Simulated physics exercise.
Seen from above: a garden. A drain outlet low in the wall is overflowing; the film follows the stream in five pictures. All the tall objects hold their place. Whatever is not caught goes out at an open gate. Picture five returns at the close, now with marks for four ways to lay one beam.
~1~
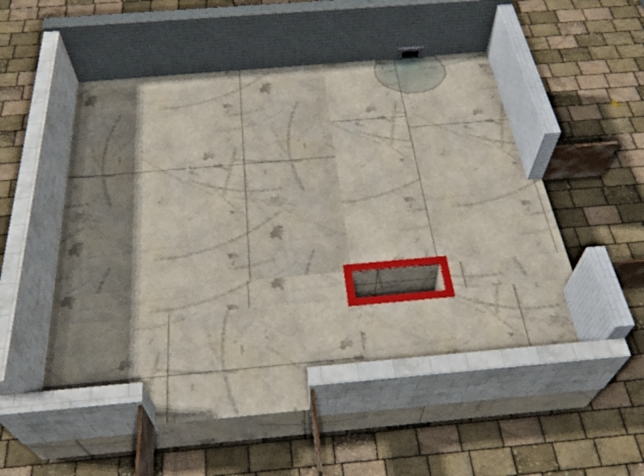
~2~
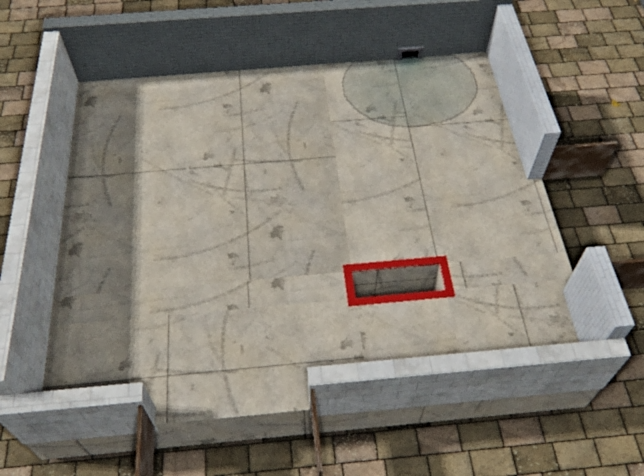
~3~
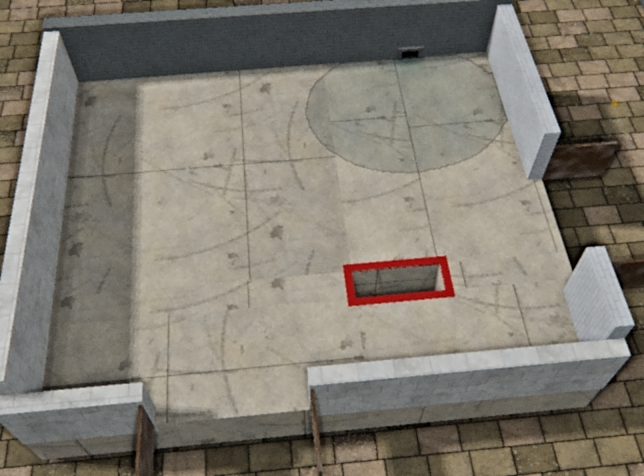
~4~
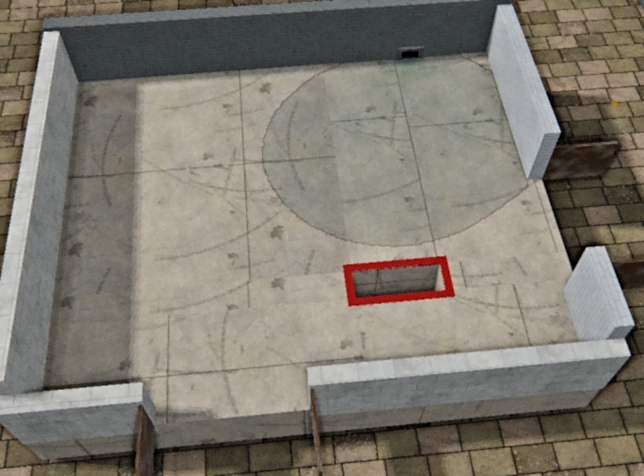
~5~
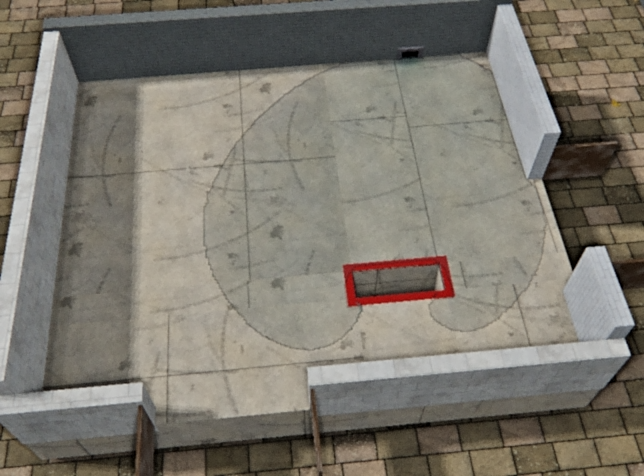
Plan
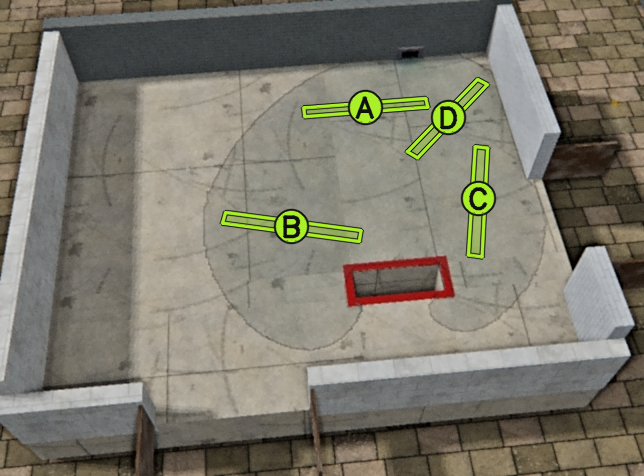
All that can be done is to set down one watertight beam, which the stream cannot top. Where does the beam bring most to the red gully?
B.
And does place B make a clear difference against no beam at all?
Yes, it helps clearly.
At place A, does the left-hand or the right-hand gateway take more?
The left one.
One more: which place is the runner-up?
The answer is C.
On the marked copy, A from (304, 112) to (426, 102); B from (224, 217) to (360, 235); C from (475, 255) to (481, 147); D from (412, 154) to (482, 81).
Choosing A, about 21 % of the stream runs into the red gully, about 77 % out by the gates.
Choosing B, about 50 % of the stream runs into the red gully, about 48 % out by the gates.
Choosing C, about 36 % of the stream runs into the red gully, about 60 % out by the gates.
Choosing D, about 23 % of the stream runs into the red gully, about 74 % out by the gates.
